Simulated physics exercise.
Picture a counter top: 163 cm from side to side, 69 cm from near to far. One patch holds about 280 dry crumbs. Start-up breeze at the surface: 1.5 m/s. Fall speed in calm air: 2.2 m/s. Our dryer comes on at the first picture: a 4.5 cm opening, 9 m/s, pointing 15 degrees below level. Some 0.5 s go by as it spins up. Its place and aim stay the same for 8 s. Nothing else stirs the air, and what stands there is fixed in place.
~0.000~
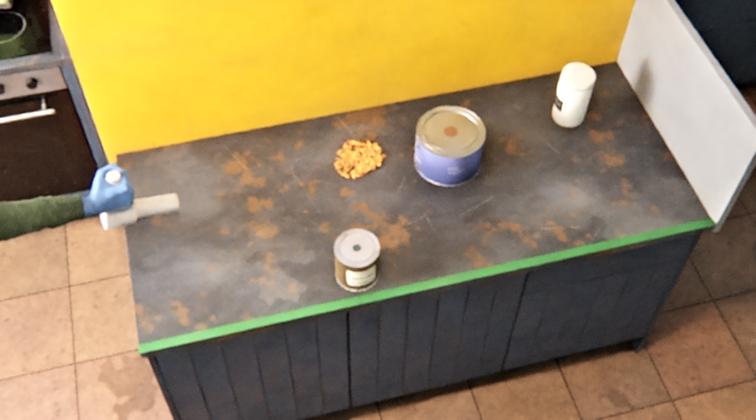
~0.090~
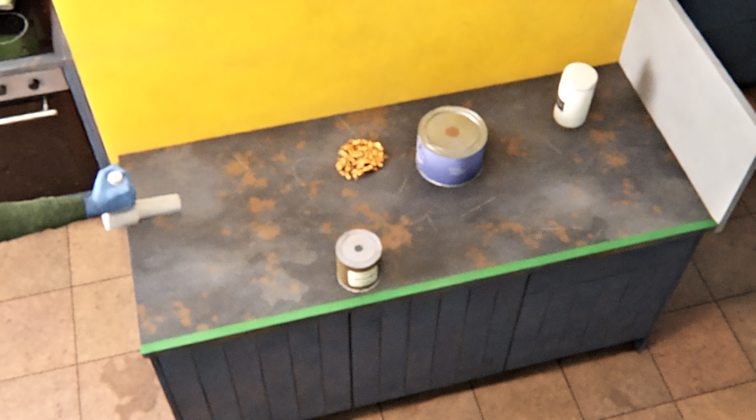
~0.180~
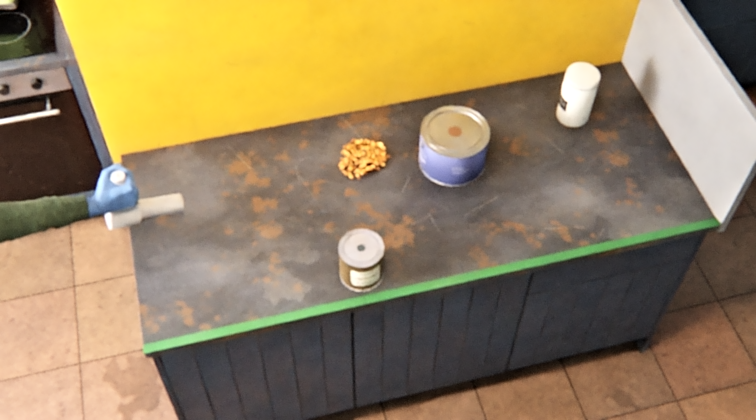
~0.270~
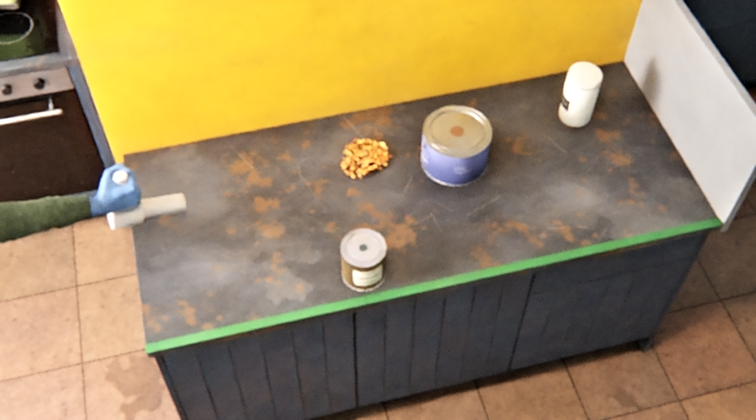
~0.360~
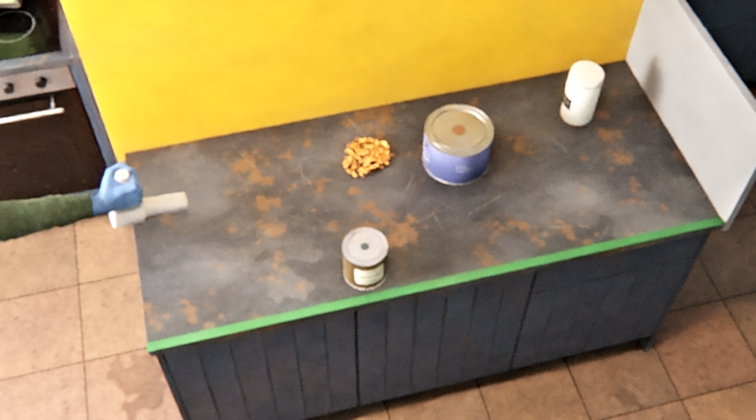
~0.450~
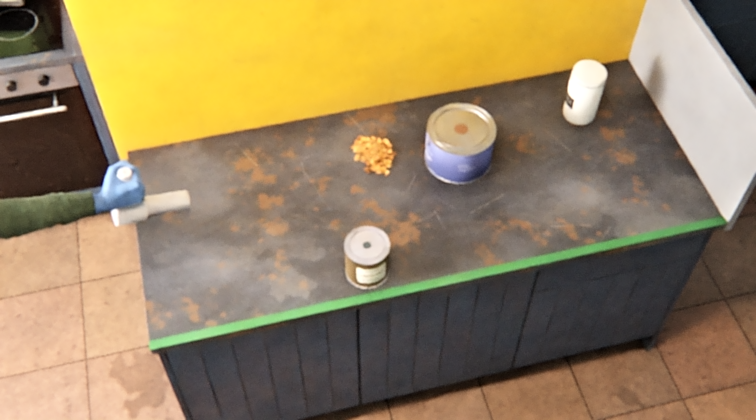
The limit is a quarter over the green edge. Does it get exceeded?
Loss there undershoots or meets a quarter.
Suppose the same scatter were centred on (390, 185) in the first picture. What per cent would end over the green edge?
Roughly 0 per cent.
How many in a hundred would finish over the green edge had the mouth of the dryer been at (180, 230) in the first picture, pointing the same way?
Some 0 %.
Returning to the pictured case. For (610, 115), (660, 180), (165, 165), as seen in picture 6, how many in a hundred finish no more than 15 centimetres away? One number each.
In order: About 20 %, then 15 %, then 0 %.
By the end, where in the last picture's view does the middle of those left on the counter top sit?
Look near pixel (630, 78) of the last view.
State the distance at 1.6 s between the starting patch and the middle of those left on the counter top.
About 90 cm.
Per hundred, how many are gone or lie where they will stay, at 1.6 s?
It comes to some 30 per cent.
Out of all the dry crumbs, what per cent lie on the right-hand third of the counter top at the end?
100 %.
After 1.6 s, 66 % are on the move or not yet settled, 0 % are over the green edge; the middle of those still in play is near (627, 76).
After 2.6 s, 60 % are on the move or not yet settled, 0 % are over the green edge; the middle of those still in play is near (627, 76).
After 4.4 s, 56 % are on the move or not yet settled, 0 % are over the green edge; the middle of those still in play is near (629, 78).
After 8.0 s, at the end, 0 % are over the green edge; the middle of those still in play is near (630, 78).
